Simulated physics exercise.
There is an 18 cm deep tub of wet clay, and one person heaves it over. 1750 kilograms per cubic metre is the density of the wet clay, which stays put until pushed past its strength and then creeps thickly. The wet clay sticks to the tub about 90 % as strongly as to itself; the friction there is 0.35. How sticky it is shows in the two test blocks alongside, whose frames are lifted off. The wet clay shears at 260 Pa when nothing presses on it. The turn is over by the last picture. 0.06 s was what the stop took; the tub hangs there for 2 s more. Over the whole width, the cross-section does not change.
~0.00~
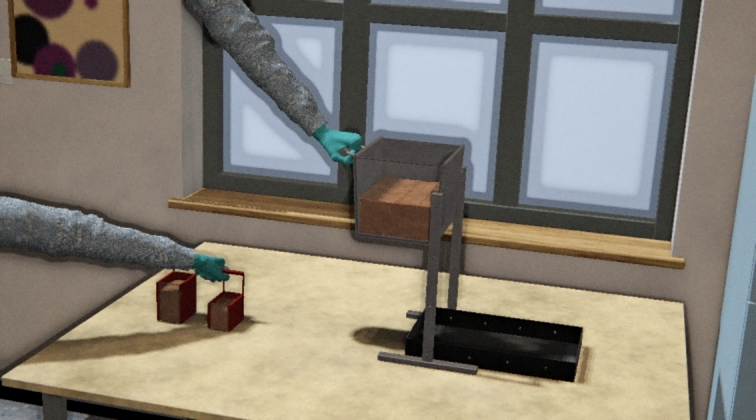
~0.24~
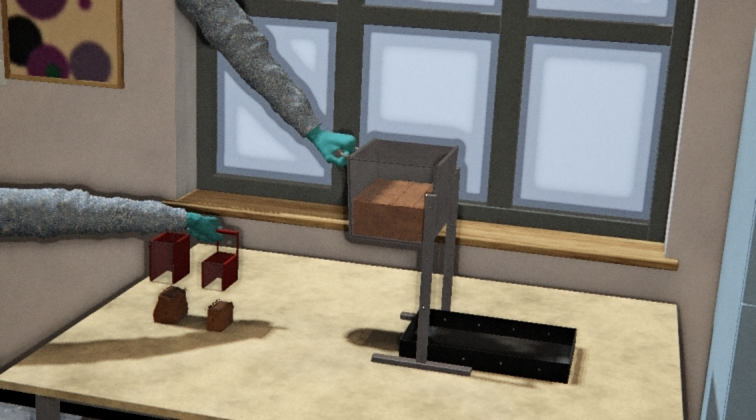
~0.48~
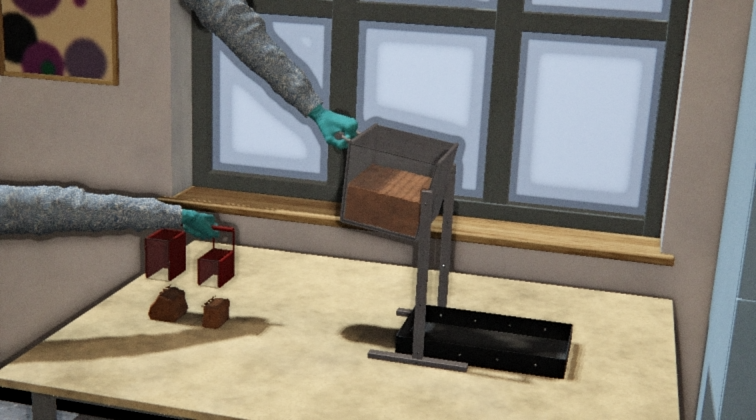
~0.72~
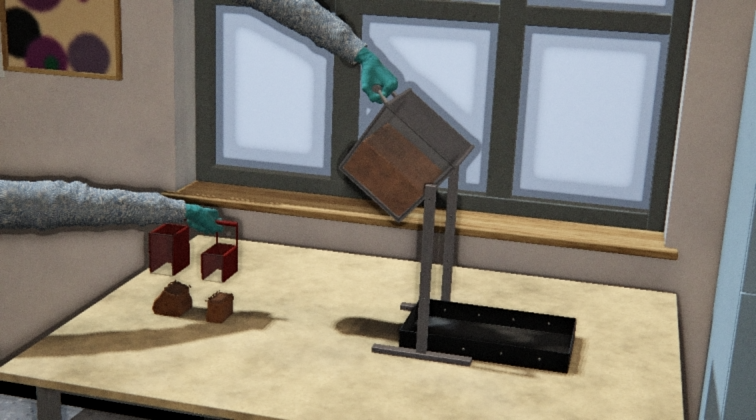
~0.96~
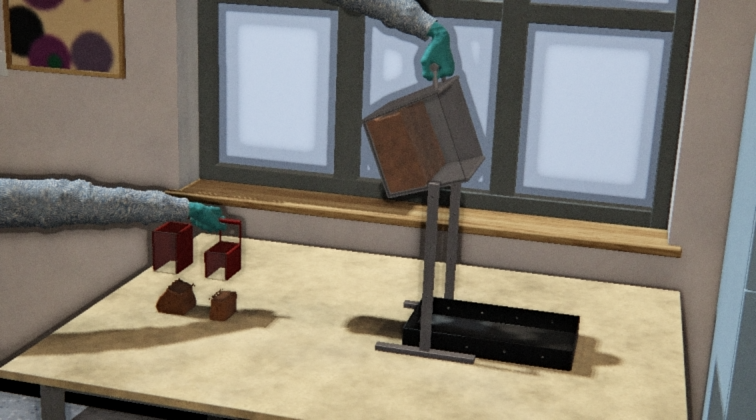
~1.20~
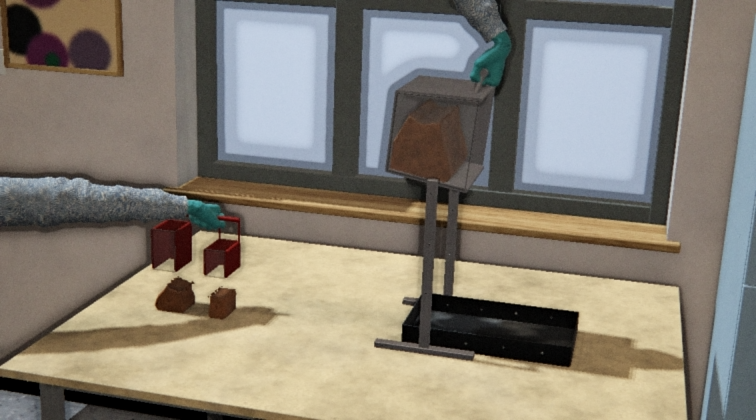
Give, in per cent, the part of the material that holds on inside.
The part that holds on is close to 67 per cent.
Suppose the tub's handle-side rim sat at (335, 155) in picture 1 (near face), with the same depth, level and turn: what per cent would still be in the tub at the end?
The tub would end up holding some 55 % of it.
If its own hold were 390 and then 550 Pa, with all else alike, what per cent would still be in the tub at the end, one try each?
In that order: 60 %, 50 %.
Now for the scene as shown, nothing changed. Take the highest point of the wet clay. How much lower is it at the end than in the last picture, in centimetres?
Roughly 7 cm.
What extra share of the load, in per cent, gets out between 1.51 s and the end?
My estimate is near 6 in a hundred.
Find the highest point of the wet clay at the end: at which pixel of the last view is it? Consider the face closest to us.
Looking at the last picture, I'd put it at about (411, 148).
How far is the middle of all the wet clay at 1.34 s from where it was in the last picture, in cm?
Distance: About 4 cm.
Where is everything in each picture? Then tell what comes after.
The first picture shows handle-side rim at (357, 157), tilt 0 degrees; highest point of the wet clay at (414, 204); test blocks 8.9 cm, 5.7 cm high (left to right).
The second picture shows handle-side rim at (351, 158), tilt 0 degrees; highest point of the wet clay at (408, 206); test blocks 7.6 cm, 5.7 cm high (left to right).
The third picture shows handle-side rim at (353, 143), tilt 8 degrees; highest point of the wet clay at (352, 186); test blocks 6.9 cm, 5.7 cm high (left to right).
The fourth picture shows handle-side rim at (388, 106), tilt 38 degrees; highest point of the wet clay at (366, 142); test blocks 6.8 cm, 5.6 cm high (left to right).
The fifth picture shows handle-side rim at (439, 94), tilt 68 degrees; highest point of the wet clay at (397, 113); test blocks 6.7 cm, 5.6 cm high (left to right).
The sixth picture shows handle-side rim at (480, 103), tilt 95 degrees; highest point of the wet clay at (411, 117); test blocks 6.7 cm, 5.6 cm high (left to right).
By 1.34 s, the tub is at 95 degrees and holds 98 %.
By 1.51 s, the tub is at 95 degrees and holds 73 %.
By 1.68 s, the tub is at 95 degrees and holds 68 %.
By 1.85 s, the tub is at 95 degrees and holds 67 %.
By 3.20 s, at the end, the tub is at 95 degrees and holds 67 %.
